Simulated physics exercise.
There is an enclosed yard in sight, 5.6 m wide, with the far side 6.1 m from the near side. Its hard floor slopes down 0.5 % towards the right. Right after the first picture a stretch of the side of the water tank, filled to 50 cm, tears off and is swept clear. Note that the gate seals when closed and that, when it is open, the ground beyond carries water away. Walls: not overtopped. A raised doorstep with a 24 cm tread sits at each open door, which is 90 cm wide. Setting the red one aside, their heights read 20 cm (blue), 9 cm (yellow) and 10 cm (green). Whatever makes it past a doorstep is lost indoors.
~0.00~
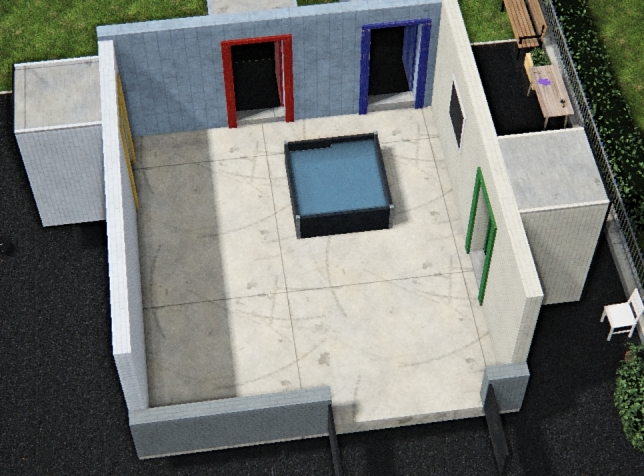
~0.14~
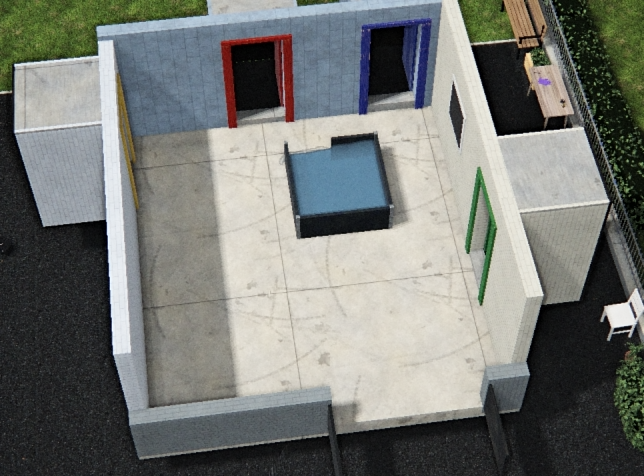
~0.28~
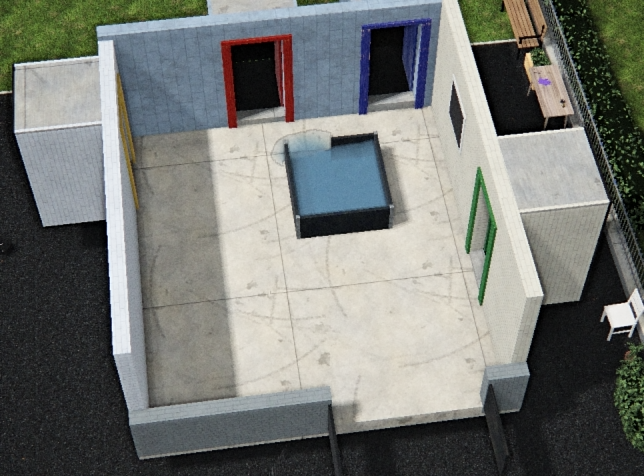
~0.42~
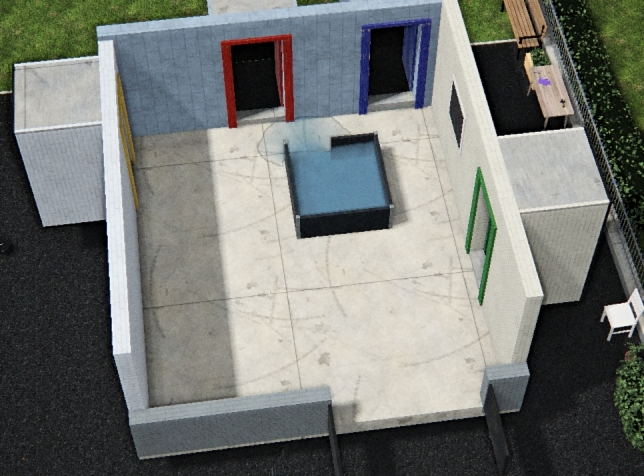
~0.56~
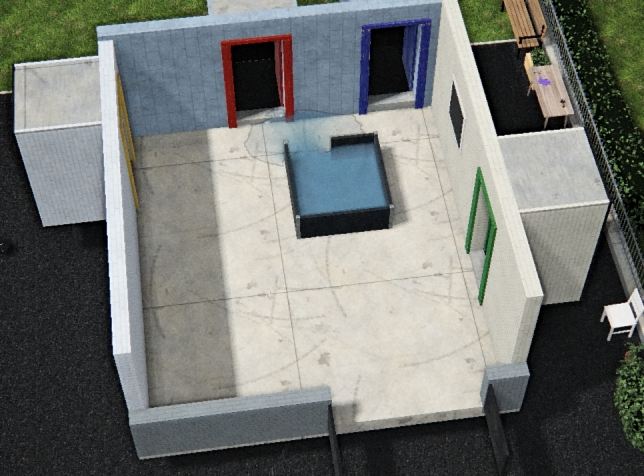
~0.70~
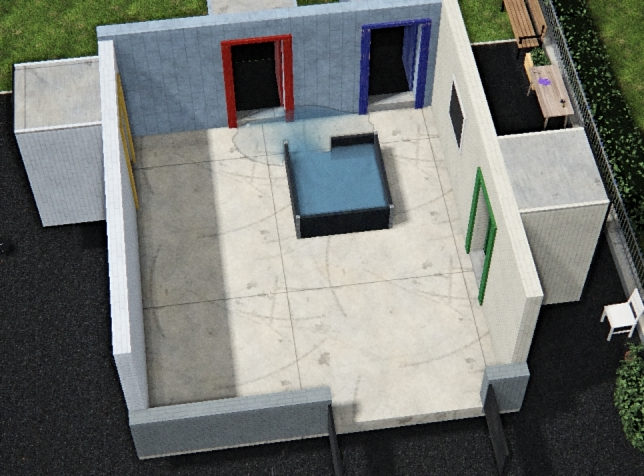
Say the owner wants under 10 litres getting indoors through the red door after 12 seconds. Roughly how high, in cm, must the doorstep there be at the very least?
At the very least some 24 cm.
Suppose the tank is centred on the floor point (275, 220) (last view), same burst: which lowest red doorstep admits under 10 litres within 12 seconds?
About 23 centimetres.
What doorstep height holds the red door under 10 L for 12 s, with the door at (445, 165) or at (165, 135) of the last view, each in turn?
You'd want about 8.0 cm there first, then about 8.0 cm.
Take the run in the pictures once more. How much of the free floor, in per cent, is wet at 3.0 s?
I'd estimate about 25 percent.
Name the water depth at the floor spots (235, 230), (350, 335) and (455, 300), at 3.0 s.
First spot about 0 cm, second about 0 cm, third about 0 cm.
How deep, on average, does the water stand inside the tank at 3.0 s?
About 22 cm.
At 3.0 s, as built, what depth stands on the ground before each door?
Blue door 5 cm, yellow door 13 cm, green door 0 cm, red door 16 cm.
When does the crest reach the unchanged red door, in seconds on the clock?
At about 1.4 s.
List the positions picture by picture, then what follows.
The water tank at (338, 177) is whole and still, 50 cm deep; the red door at (259, 87) is dry, in the first picture.
The front is at a hidden place, 0.2 m from the gap on the far side; 0.1 m2 of floor is wet, 50 cm left at the back, in the second picture.
Water pours out on the far side and has run 0.7 m, to (300, 135); about 7 cm deep outside, 50 cm at the back, in the third picture.
The gap is on the far side, the front 1.0 m out at (323, 118); the back of the water tank holds 50 cm, in the fourth picture.
The gap is on the far side, the front 1.2 m out at (274, 113); the back of the water tank holds 48 cm, in the fifth picture.
The front is at (240, 127), 1.3 m from the gap on the far side; 1.8 m2 of floor is wet, 42 cm left at the back; water is at the red door at (259, 87), in the sixth picture.
After 1.4 s water covers 10 % of the floor, deepest (33 cm) near (299, 126); 26 cm at the red door, 19 litres in over its 14 cm doorstep.
After 3.0 s water covers 25 % of the floor, deepest (20 cm) near (299, 126); 16 cm at the red door, 67 litres in over its 14 cm doorstep.
After 12.0 s water covers 95 % of the floor, deepest (5 cm) near (479, 383); 4 cm at the red door, 73 litres in over its 14 cm doorstep.
At the red door as built, the water arrived by 0.6 s and peaked near 26 cm at 1.4 s.
Run again over the same 12 s with other heights there, 21 litres in over 21 cm, 3 litres over 28 cm. The limit of 10 litres is kept from about 24 cm up.
